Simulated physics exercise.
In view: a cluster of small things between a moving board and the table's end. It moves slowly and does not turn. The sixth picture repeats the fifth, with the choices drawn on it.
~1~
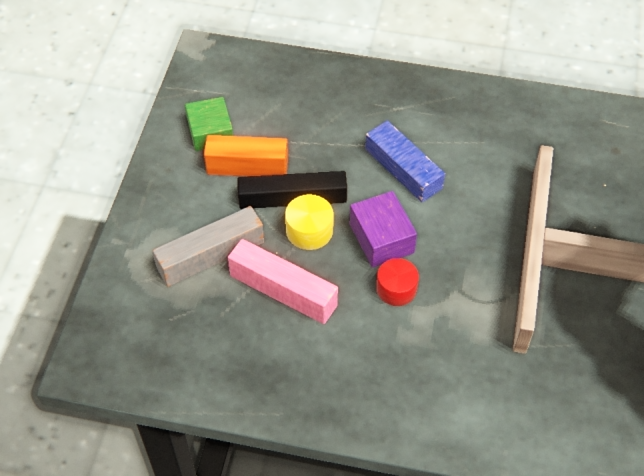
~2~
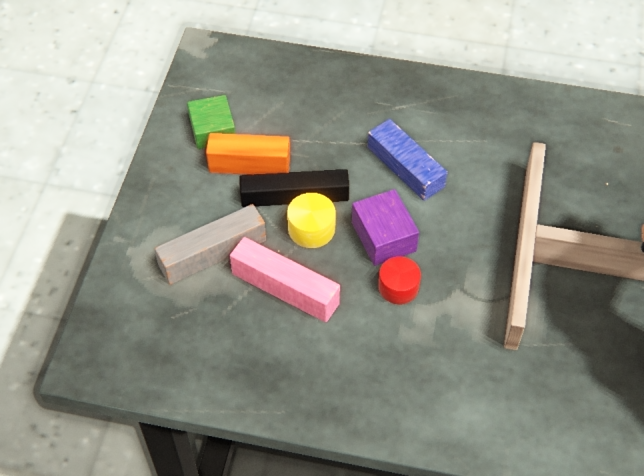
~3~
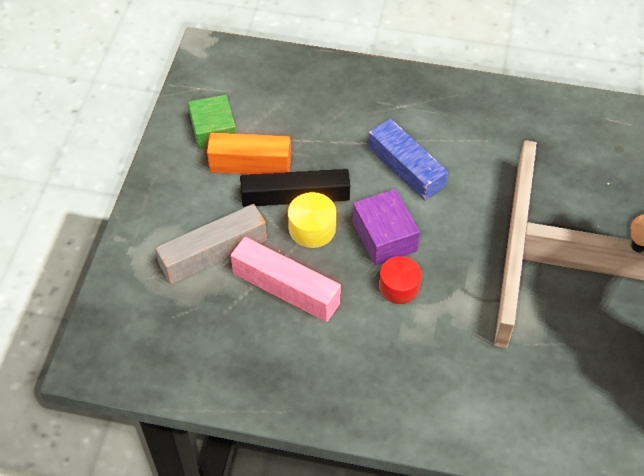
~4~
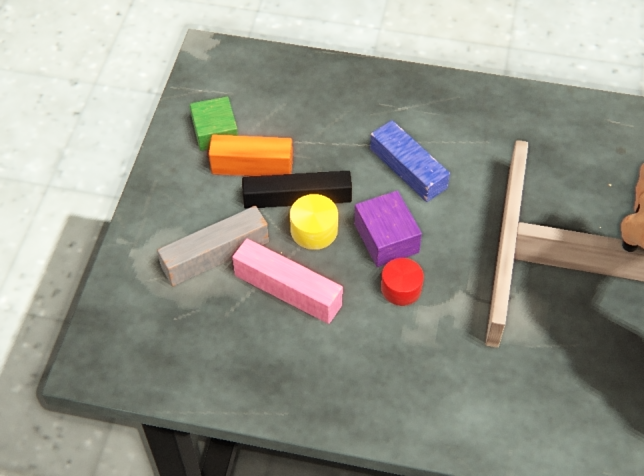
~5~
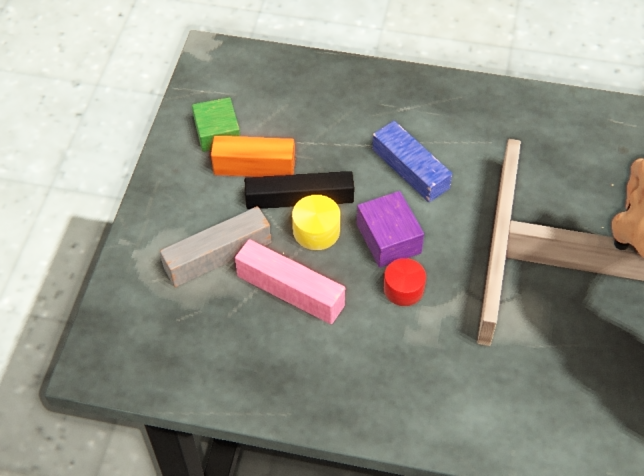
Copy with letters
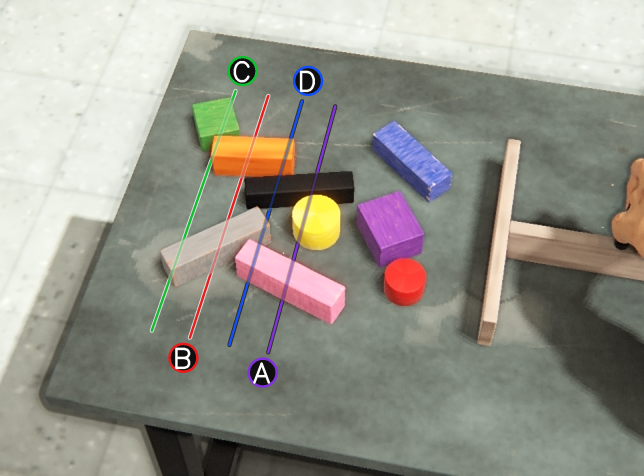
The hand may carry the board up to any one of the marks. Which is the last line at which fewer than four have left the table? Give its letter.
The farthest such stop is C.
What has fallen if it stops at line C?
It is the grey bar.
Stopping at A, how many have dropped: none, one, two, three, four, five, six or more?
In all, none.
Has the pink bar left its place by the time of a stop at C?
By then, yes.
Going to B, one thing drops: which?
The grey bar goes over.
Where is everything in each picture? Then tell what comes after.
The first picture shows orange stick (247, 157); purple block (383, 229); pink bar (283, 281).
The second picture shows board (530, 229); grey bar (211, 244).
The third picture shows board (519, 226); blue bar (407, 159).
The fourth picture shows board (511, 226); green block (214, 124).
The fifth picture shows board (503, 225); orange stick (254, 157); purple block (390, 229); pink bar (290, 282).
On the marked copy, A at (305, 219); B at (232, 207); C at (197, 201); D at (269, 213).
Following C. Soon after the start, board (391, 206); blue bar (379, 154); red tin (352, 274).
Later, board (281, 188); grey bar (139, 241); black stick (206, 177).
In the end, board (198, 175); grey bar over the edge; black stick (130, 170); one fallen.
As for the rest, A is within the limit but short; B is within the limit but short; D is within the limit but short.
